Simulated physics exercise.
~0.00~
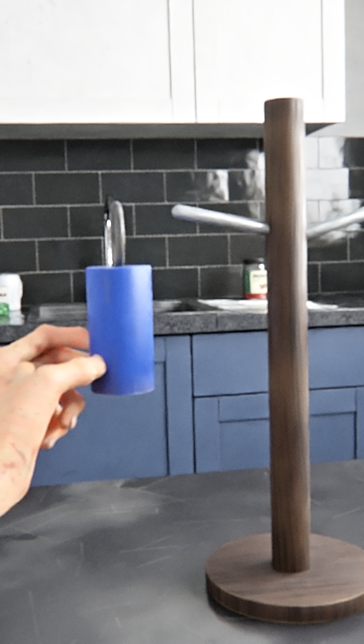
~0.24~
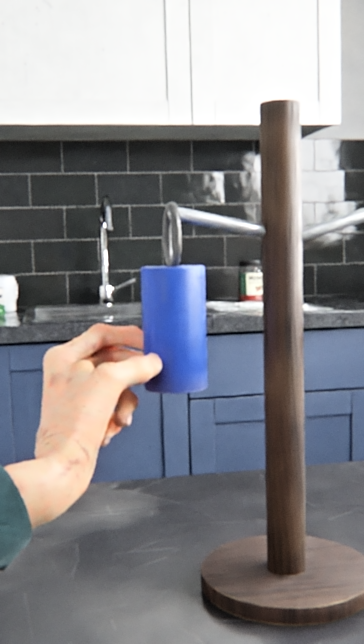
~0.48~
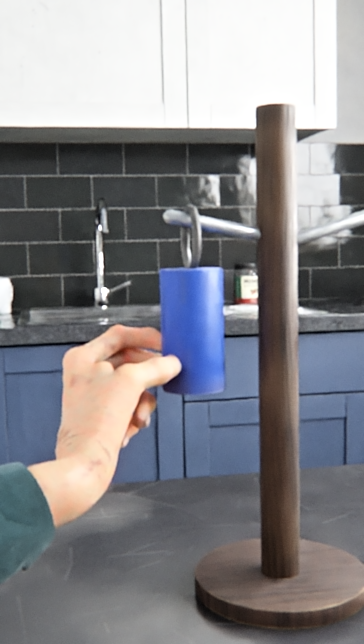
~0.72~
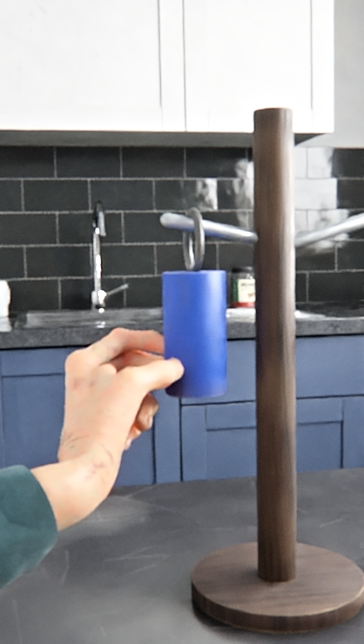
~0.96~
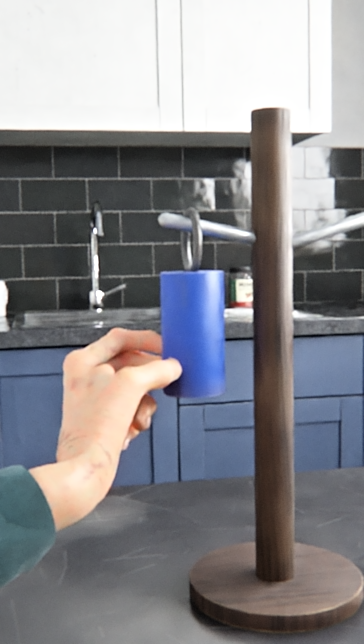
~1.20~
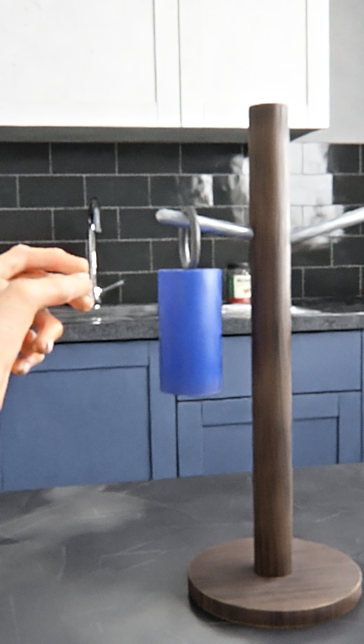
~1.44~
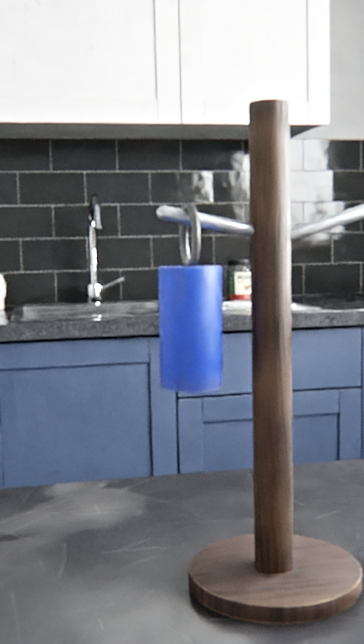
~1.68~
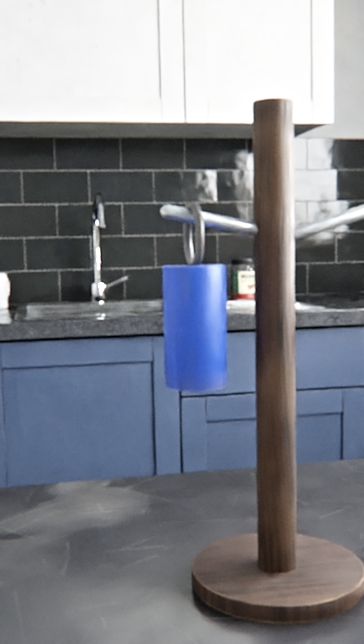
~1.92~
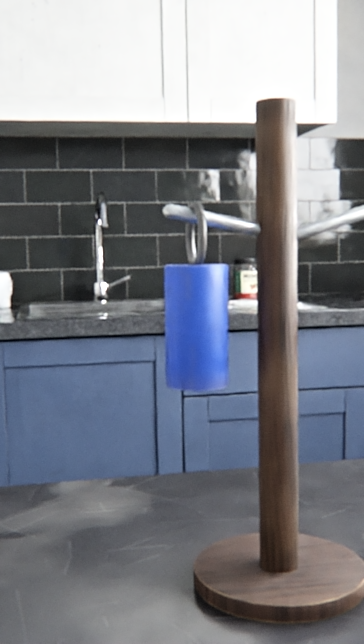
A hand hangs a blue cylinder on a stand's peg and withdraws, leaving it hanging.
